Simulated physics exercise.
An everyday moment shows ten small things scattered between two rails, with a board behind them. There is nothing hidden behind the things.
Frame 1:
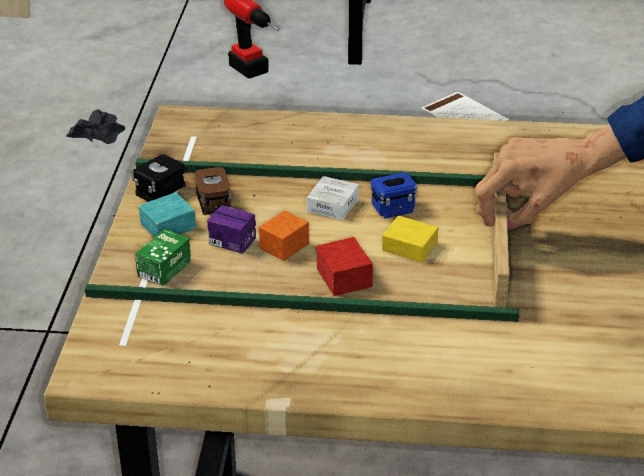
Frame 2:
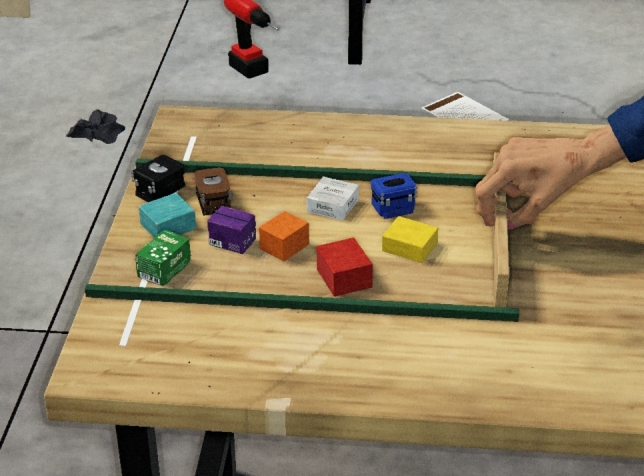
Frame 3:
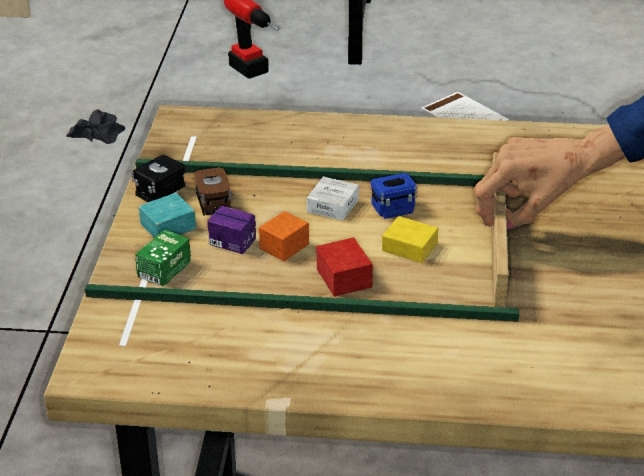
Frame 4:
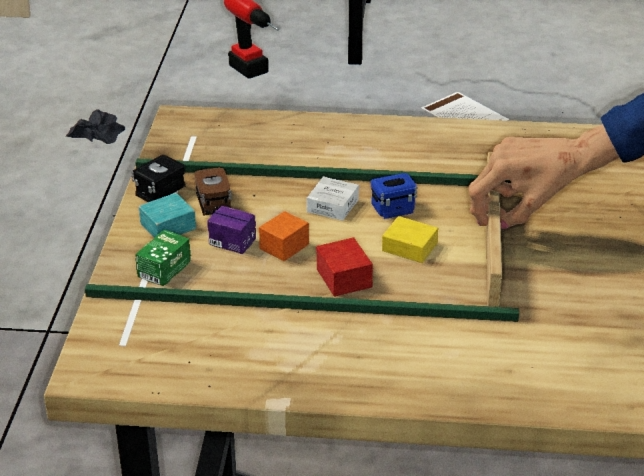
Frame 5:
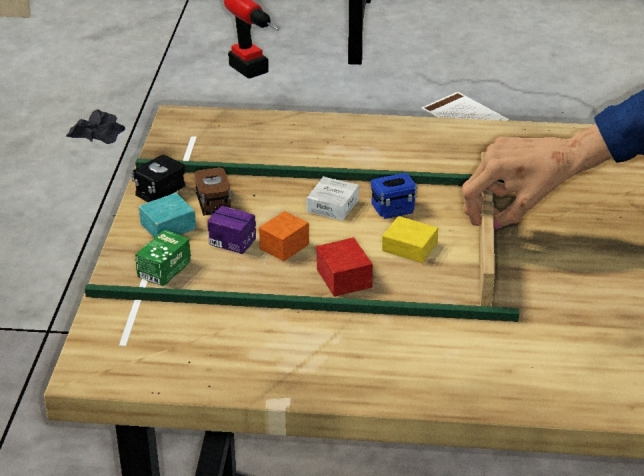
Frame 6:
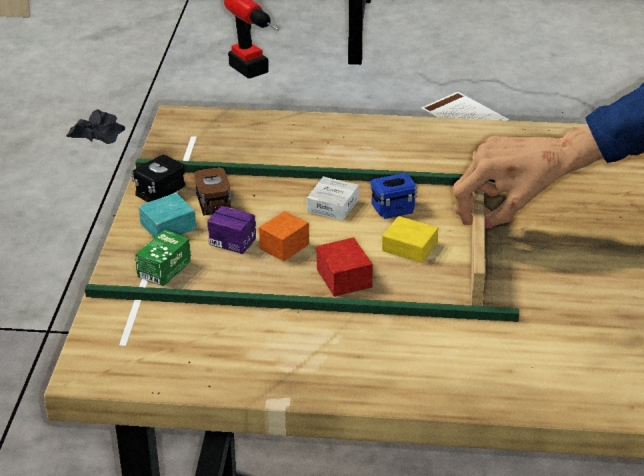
Hand sliding a wooden board slightly left between two green rails on a workbench, the scattered colourful small boxes staying still.
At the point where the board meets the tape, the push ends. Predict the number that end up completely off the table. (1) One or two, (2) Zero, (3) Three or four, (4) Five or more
Option 4: Five or more.
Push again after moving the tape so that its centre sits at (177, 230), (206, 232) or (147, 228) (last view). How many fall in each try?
Counts per try, in order: 4 / 2 / 7.
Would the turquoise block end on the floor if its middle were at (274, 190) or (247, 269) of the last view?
The turquoise block falls; falls.
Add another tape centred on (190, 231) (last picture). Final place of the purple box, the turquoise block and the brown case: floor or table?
The purple box? It does not stay. The turquoise block? It does not stay. The brown case? It does not stay.
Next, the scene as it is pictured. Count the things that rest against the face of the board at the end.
It's 3.
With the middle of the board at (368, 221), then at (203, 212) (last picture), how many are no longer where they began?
The number moved is 4 and then 10.
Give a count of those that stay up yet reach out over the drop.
0, I think.
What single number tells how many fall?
That totals 7.
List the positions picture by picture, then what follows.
In the first frame, black case (160, 179); turquoise block (168, 217); green box (164, 257); board (500, 228); tape (162, 229).
In the second frame, turquoise block (168, 217); white box (333, 198).
In the third frame, green box (164, 258); red block (344, 267).
In the fourth frame, black case (160, 179); yellow block (410, 240).
In the fifth frame, turquoise block (168, 217); board (486, 227).
In the sixth frame, black case (160, 179); turquoise block (168, 217); green box (164, 258); board (478, 226); tape (162, 229).
A little later, none off yet; black case at rest near (160, 179); turquoise block at rest near (168, 217); green box at rest near (164, 258).
When it is over, the number that fall off is five or more; down, white box, orange block, purple box, brown case, green box, turquoise block and black case.
